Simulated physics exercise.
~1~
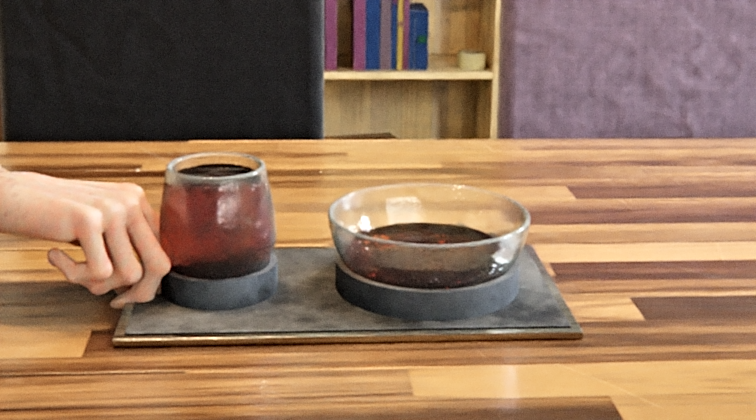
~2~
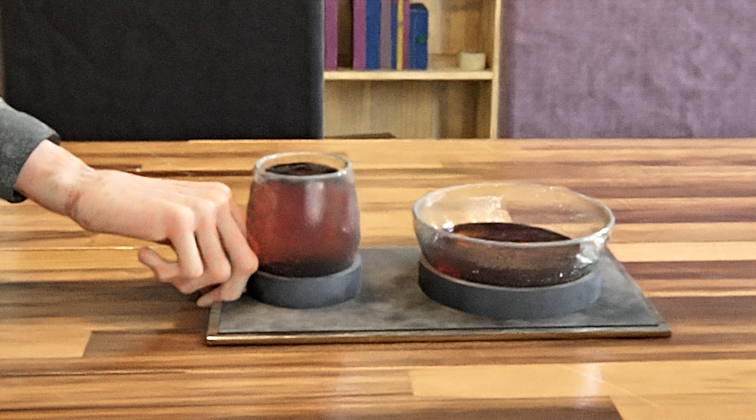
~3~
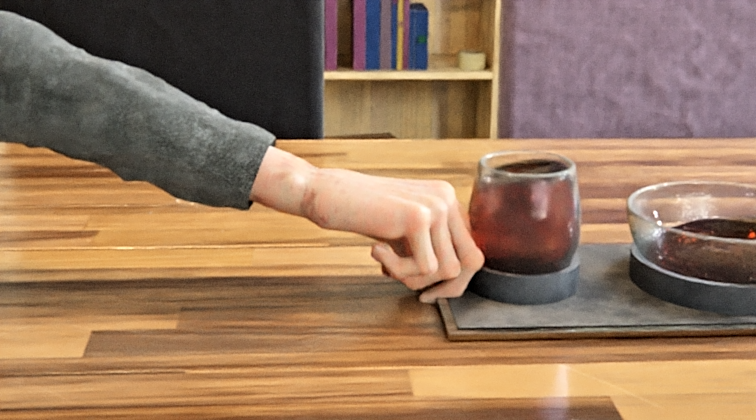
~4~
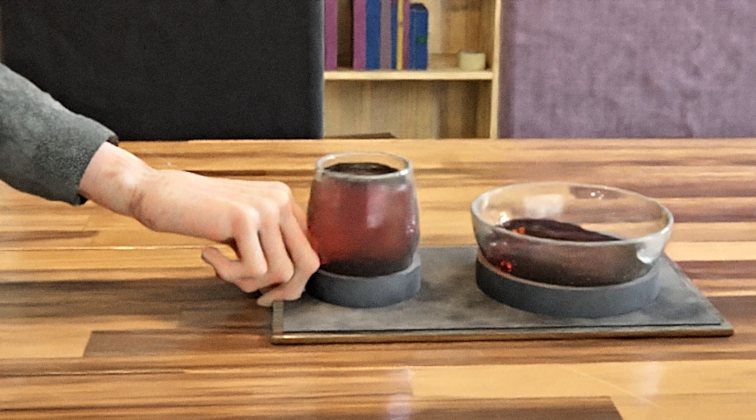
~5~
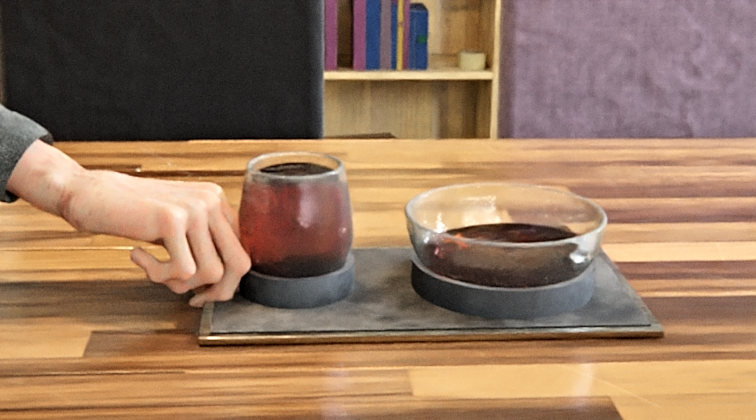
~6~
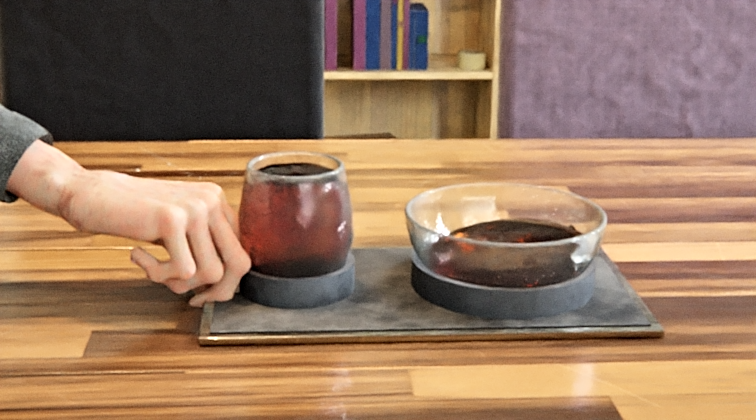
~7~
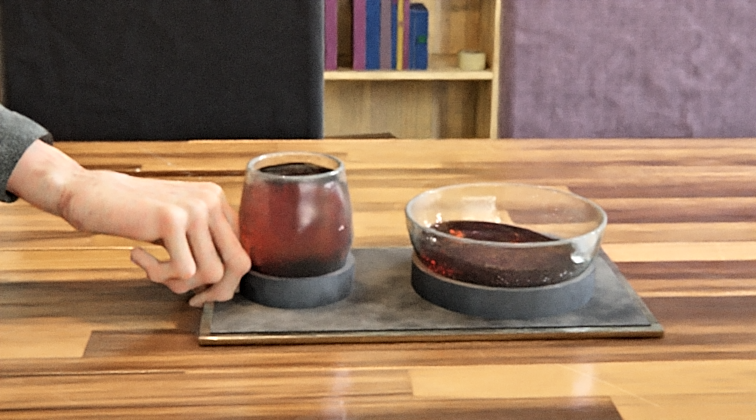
A hand in a dark grey sleeve slides a slate-grey tray carrying two clear glass vessels of dark reddish liquid across a striped wooden table. Seen from the front by a still camera, a rounded glass sits on the left and a wide bowl on the right, each in a grey holder, with dark and purple chairs and a bookshelf behind. The hand pushes the tray far to the right, then draws it back left. The tray stops near the middle, the hand still at its left end, while the liquid in the bowl keeps tilting and rocking inside the glass.
